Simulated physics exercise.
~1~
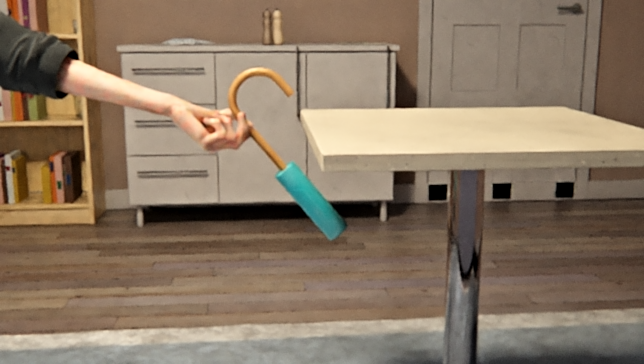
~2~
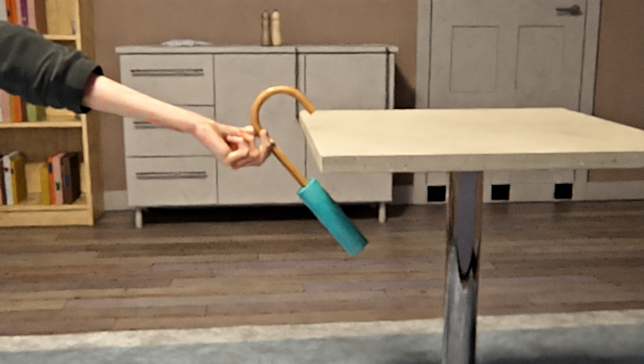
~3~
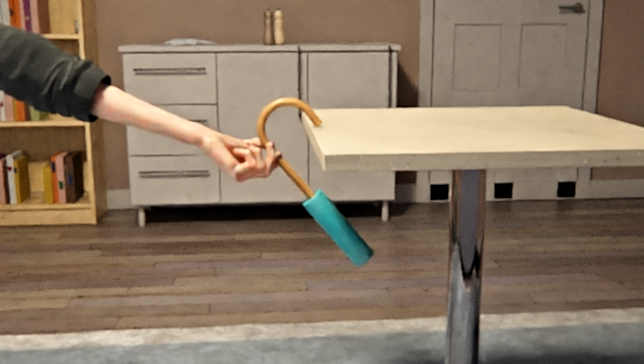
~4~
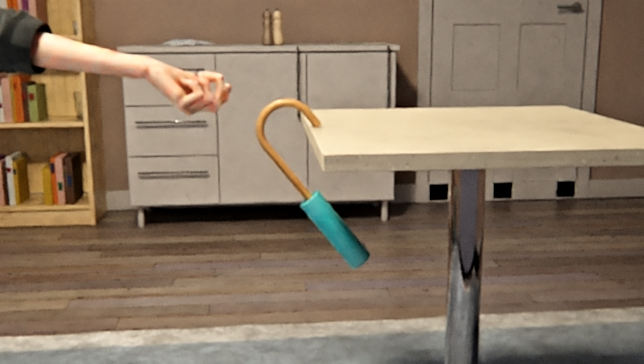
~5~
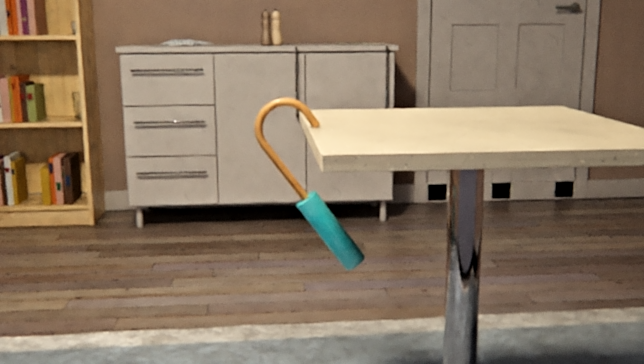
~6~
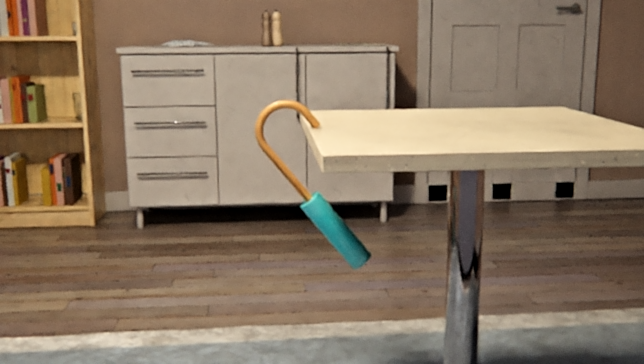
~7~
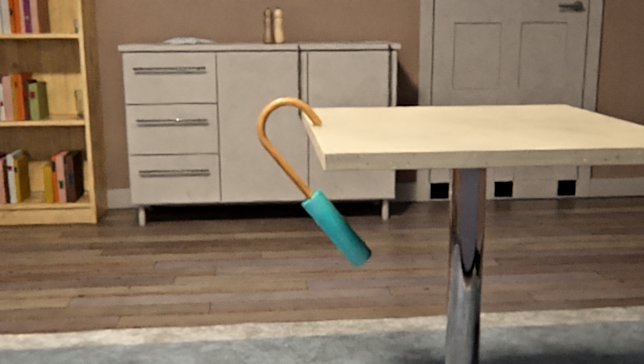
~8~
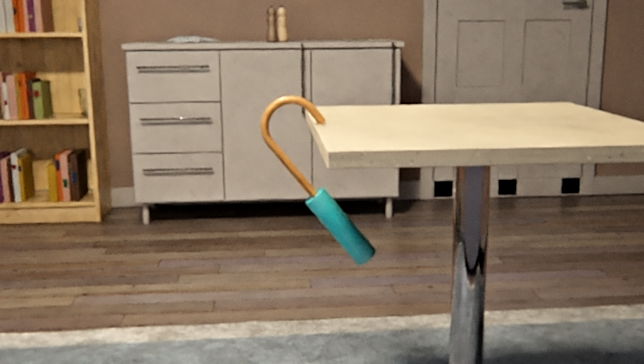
A hand hooks a turquoise umbrella on the table's edge, lets go, and it stays hanging.
